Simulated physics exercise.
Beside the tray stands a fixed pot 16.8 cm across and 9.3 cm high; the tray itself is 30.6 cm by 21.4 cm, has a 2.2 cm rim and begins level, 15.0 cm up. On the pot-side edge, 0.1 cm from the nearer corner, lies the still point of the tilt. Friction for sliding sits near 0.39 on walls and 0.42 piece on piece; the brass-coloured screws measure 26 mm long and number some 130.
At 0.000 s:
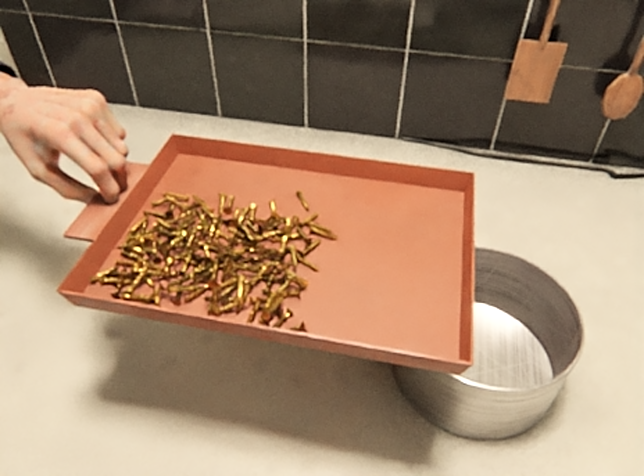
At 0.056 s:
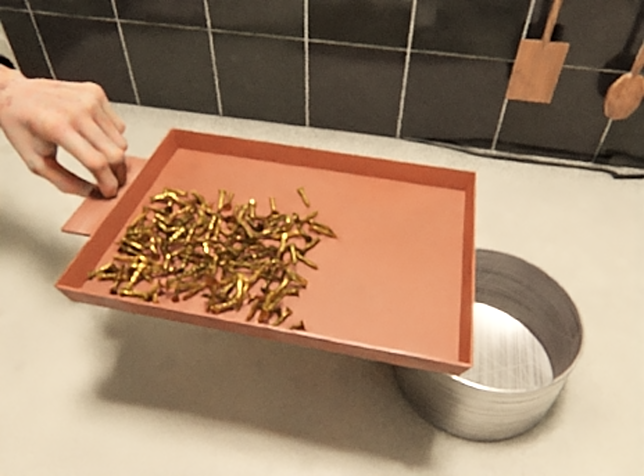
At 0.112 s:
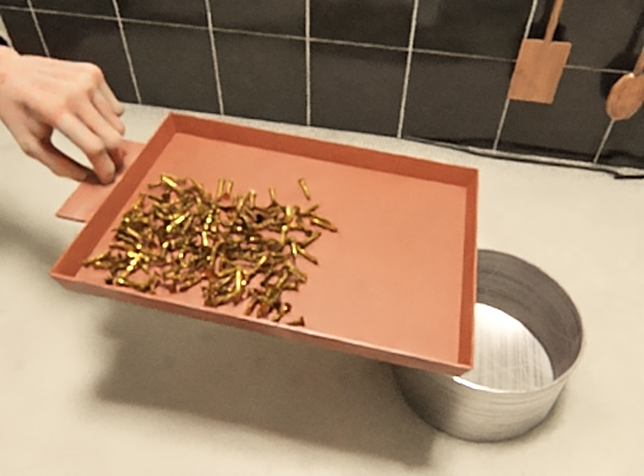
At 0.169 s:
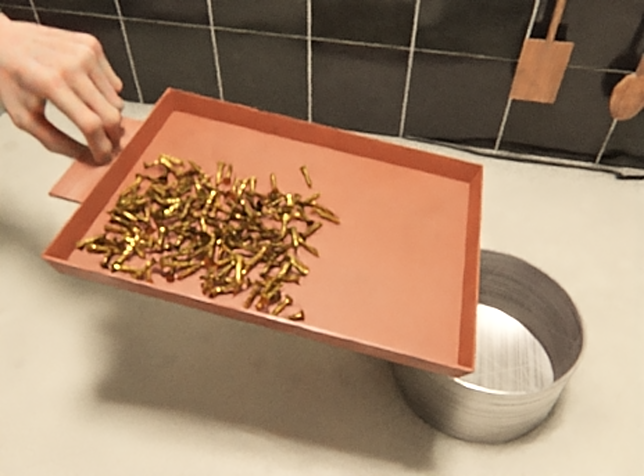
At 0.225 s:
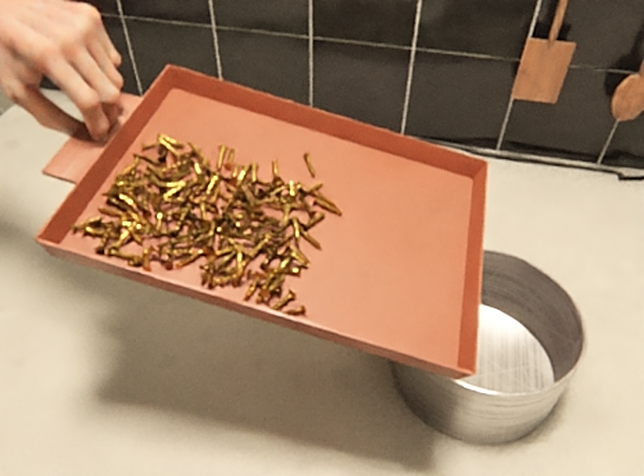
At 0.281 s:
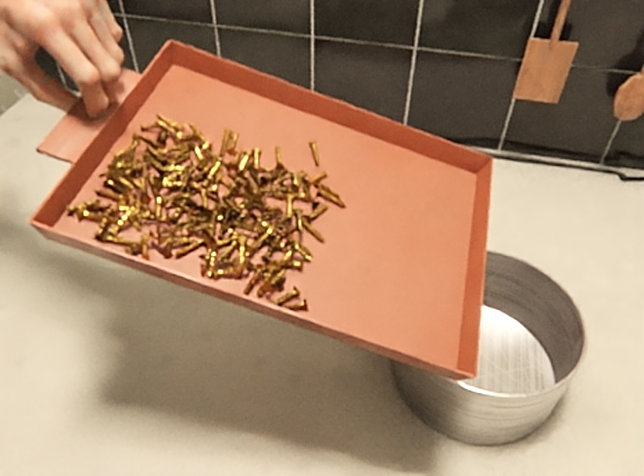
The footage shows a hand at the left raising the handle end of a reddish-brown tray of small brass-coloured pieces, tilting it moderately down to the right beside a round metal pot, while the pieces stay clustered on the tray.
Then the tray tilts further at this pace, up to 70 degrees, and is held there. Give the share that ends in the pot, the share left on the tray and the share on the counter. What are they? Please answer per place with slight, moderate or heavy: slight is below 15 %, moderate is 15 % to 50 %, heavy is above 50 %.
Per place: Pot slight, left on the tray moderate, counter heavy.
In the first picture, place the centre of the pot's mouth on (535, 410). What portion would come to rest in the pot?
Something like 75 per cent would settle in it.
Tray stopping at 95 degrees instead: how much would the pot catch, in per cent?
It would land at about 10 percent.
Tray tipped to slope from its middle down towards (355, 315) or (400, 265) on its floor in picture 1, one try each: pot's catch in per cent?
0 and 35 %.
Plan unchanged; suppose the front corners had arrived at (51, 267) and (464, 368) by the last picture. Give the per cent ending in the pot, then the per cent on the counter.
Pot 0; counter 65.
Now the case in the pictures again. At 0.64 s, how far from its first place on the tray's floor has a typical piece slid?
It has moved some 7 cm from its start.
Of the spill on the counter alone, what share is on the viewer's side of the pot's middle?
Roughly 100 percent of the spill.
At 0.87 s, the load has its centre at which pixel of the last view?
Close to pixel (483, 342).
Then, at 0.64 s, tilt 43 degrees; the tray holds 100 %, the pot 0 %.
After 0.87 s, tilt 60 degrees; the tray holds 90 %, the pot 0 %.
After 1.22 s, tilt 70 degrees; the tray holds 25 %, the pot 5 %.
At rest (2.4 s), pot 5 %, tray 25 %, counter 70 %.
